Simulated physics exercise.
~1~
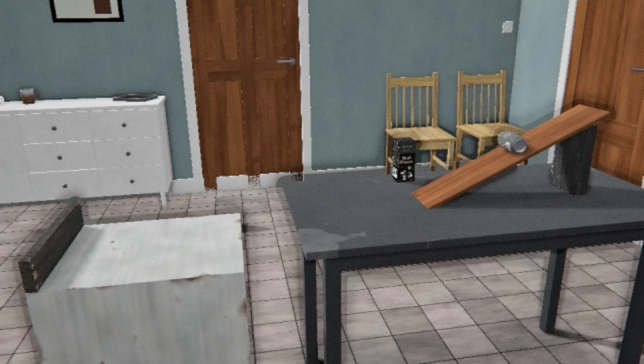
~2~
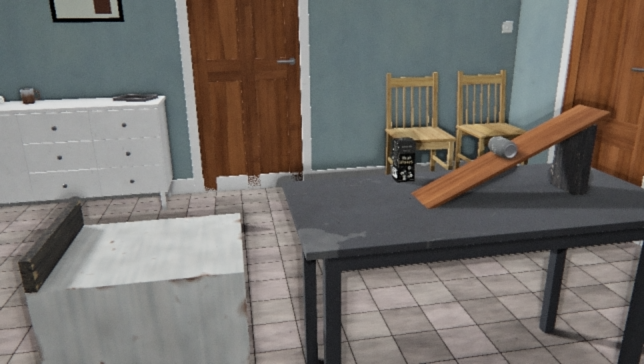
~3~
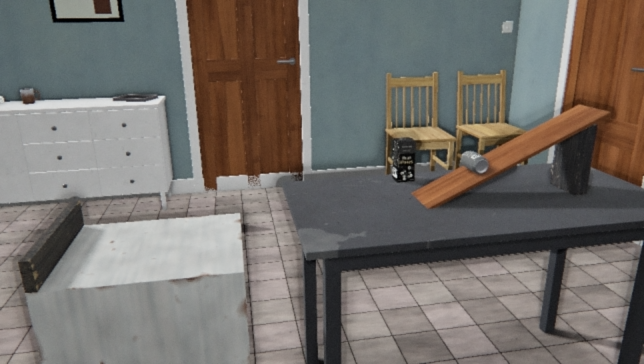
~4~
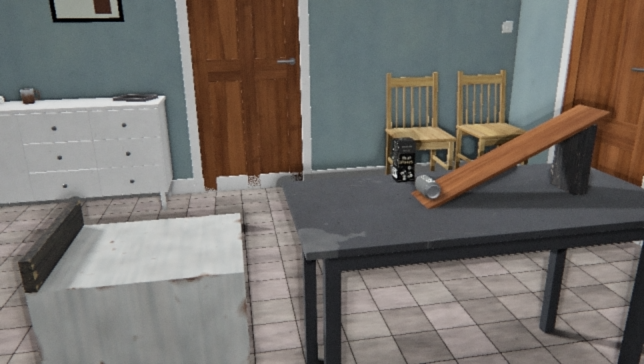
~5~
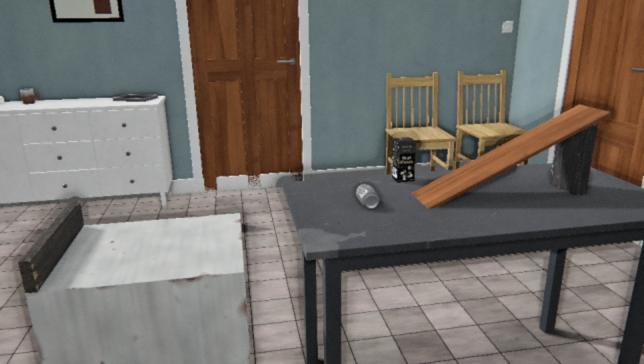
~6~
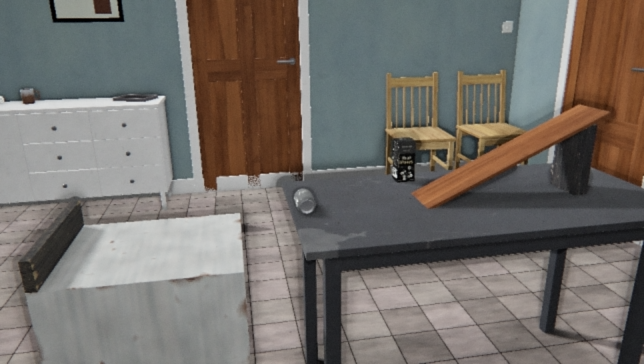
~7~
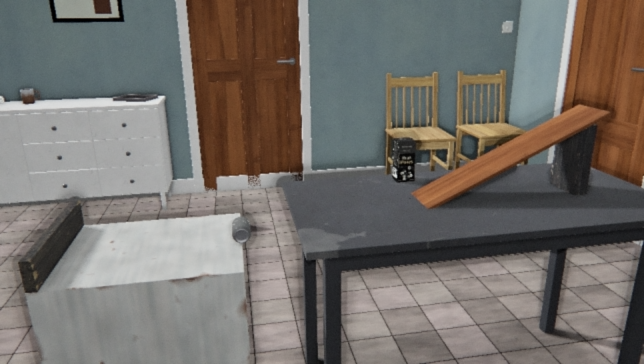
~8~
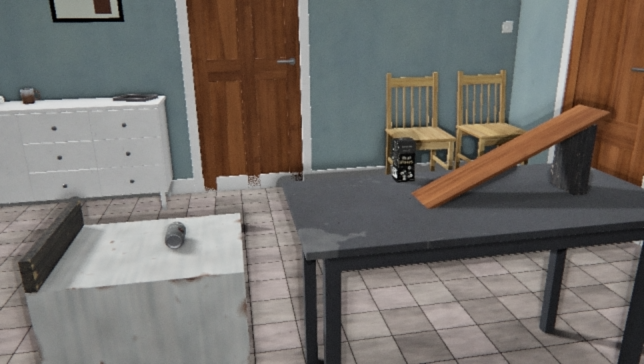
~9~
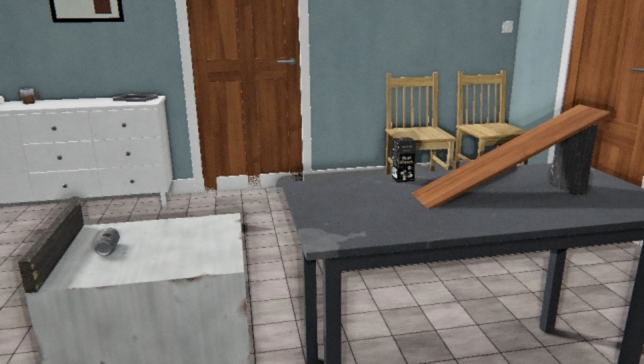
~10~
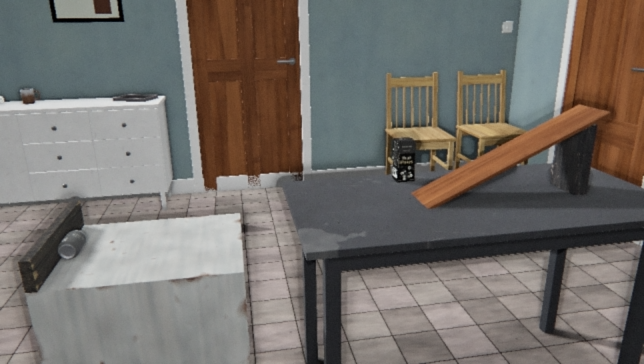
To begin with, a grey can lies on its side on a wooden ramp set on a dark table, with a small black carton standing near the ramp's lower end. The can moves down the ramp to the left and reaches the tabletop. It carries on across the table to the left edge, passing the carton, which stays put. The can then crosses the gap and comes down on the near right part of a lower white top. It continues leftward across that surface and ends close beside the dark batten at the far left side.
